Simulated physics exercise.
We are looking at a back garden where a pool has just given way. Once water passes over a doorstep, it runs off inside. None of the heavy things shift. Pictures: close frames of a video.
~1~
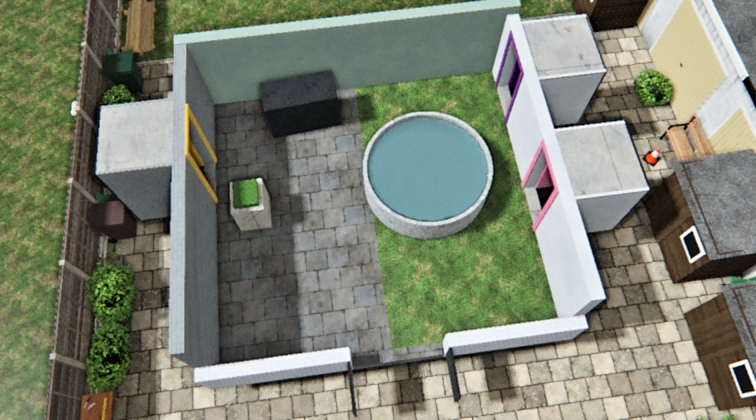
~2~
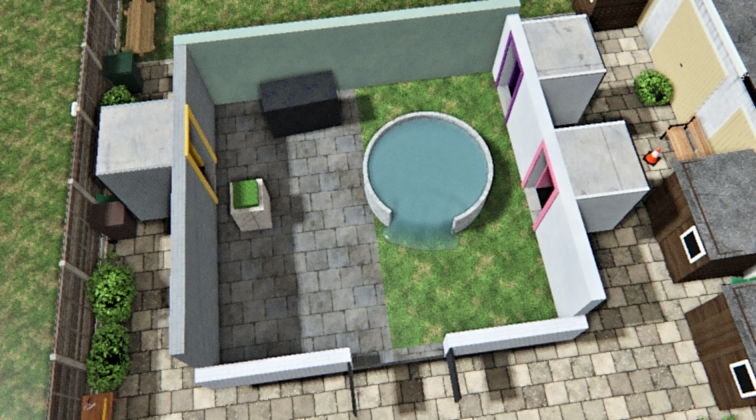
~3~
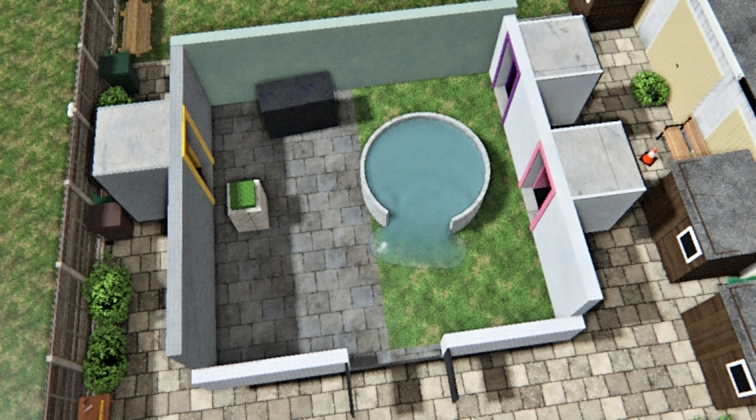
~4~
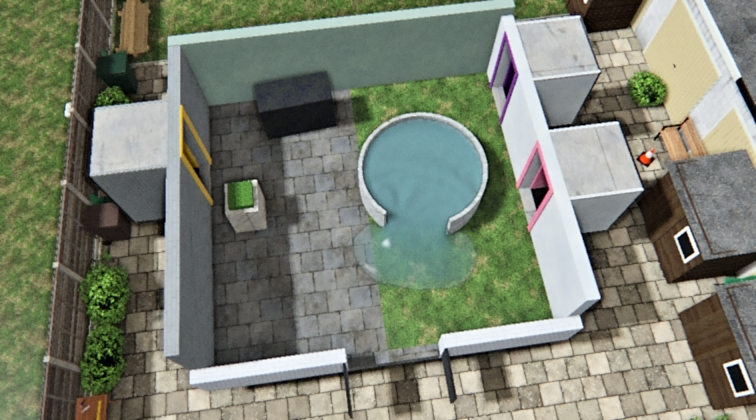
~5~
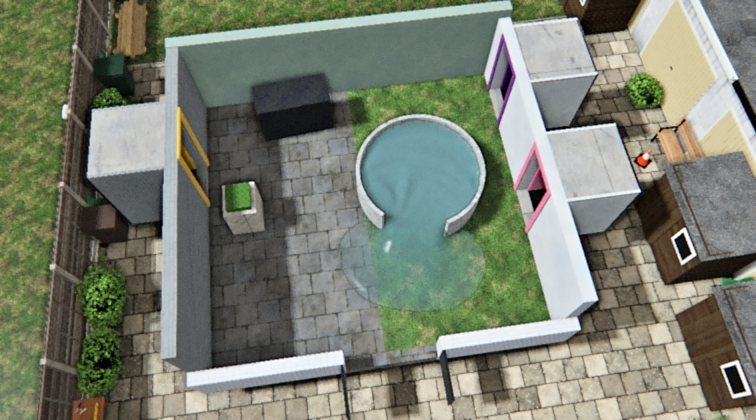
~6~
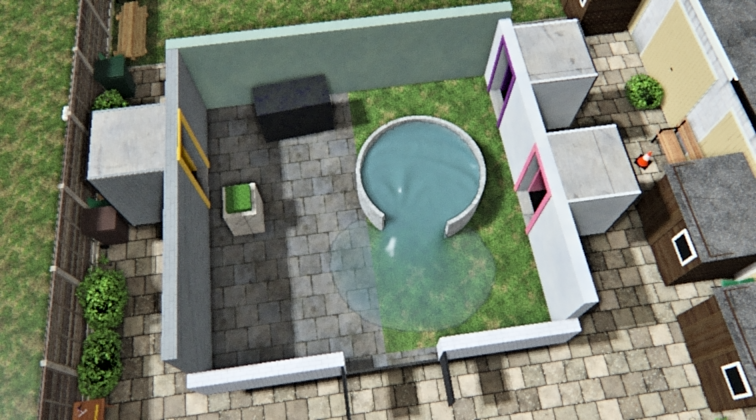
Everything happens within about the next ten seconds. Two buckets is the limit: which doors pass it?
In the end the pink door will top two buckets; the purple door will not top two buckets; the yellow door will not top two buckets.
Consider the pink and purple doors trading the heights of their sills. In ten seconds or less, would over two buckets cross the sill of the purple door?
Result - purple door never crosses the line.
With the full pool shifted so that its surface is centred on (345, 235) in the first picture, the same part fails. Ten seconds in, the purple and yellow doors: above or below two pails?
From what I see, the purple door remains below the mark and the yellow door tops the mark too.
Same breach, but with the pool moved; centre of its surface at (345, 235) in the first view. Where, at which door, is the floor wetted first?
The door you want is the yellow one.
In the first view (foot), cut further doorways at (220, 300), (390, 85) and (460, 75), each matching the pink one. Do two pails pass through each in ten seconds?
In order: Exceeds it, falls short, falls short.
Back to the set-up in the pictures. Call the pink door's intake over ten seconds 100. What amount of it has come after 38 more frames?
That share would be near 15 %.
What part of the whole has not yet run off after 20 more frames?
82 % or so.
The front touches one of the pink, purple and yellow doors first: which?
The door marked pink.
A moment on, water covers 30 % of the floor; the pink door not reached, the purple door not reached, the yellow door not reached.
Next, water covers 40 % of the floor; the pink door not reached, the purple door not reached, the yellow door not reached.
Then, water covers 45 % of the floor; the pink door wet at the sill, nothing in, the purple door not reached, the yellow door not reached.
Later, water covers 70 % of the floor; the pink door under two buckets in, the purple door not reached, the yellow door wet at the sill, nothing in.
In the end, water covers 95 % of the floor; the pink door over two buckets in, the purple door wet at the sill, nothing in, the yellow door under two buckets in.
